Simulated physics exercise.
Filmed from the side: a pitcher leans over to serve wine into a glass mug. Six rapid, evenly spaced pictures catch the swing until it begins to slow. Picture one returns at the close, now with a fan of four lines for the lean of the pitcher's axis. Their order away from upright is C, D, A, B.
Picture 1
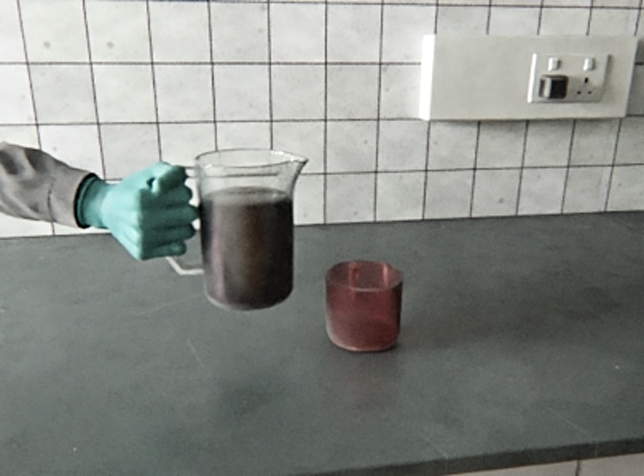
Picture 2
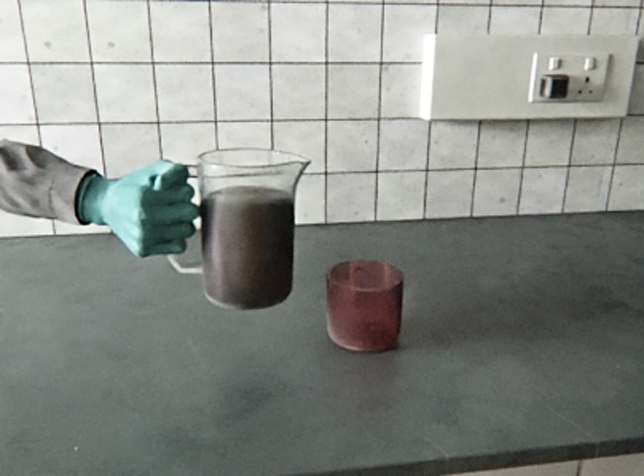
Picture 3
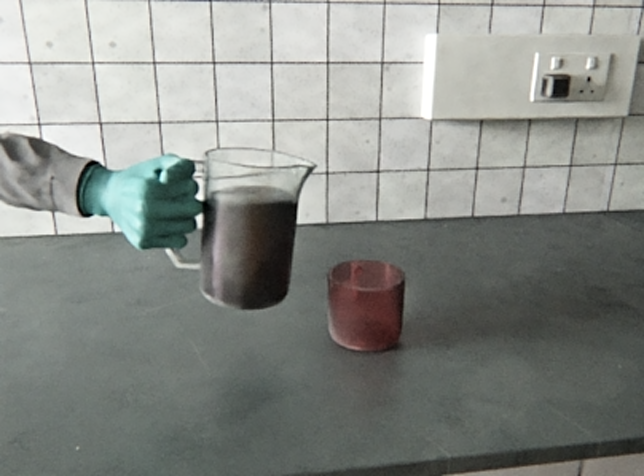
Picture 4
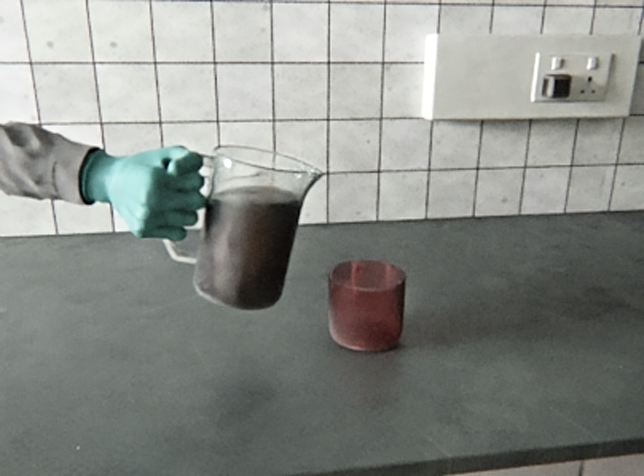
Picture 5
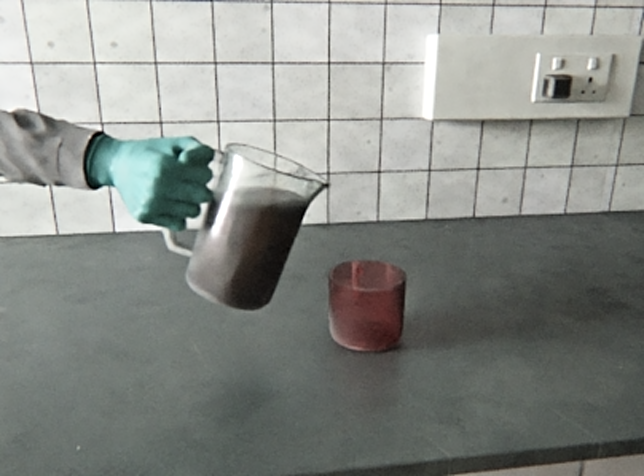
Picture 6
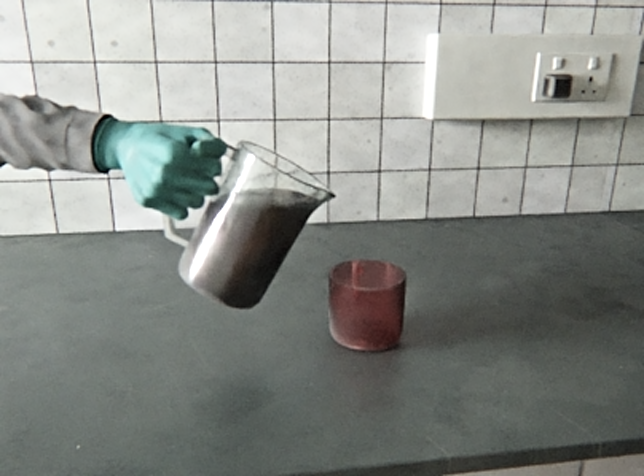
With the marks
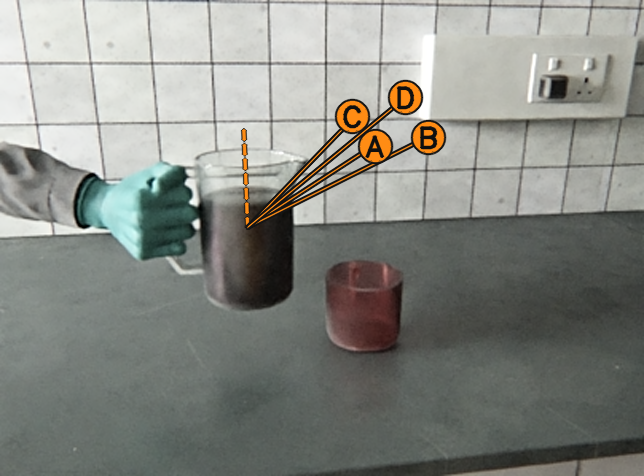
A green-gloved hand raising and tilting a glass pitcher of dark liquid rightward beside a reddish glass on a dark countertop.
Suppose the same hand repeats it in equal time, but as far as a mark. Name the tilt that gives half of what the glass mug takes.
Use tilt B.
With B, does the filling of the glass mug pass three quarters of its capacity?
No, it does not.
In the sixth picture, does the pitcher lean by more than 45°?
No.
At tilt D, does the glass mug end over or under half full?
Under half.
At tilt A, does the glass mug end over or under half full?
Under.
On the marked copy, A at (360, 154); B at (412, 144); C at (341, 130); D at (392, 108).
For tilt A, the glass mug ends with about 32 % of what it can hold.
For tilt B, the glass mug ends with about 49 % of what it can hold.
For tilt C, the glass mug ends with about 10 % of what it can hold.
For tilt D, the glass mug ends with about 19 % of what it can hold.
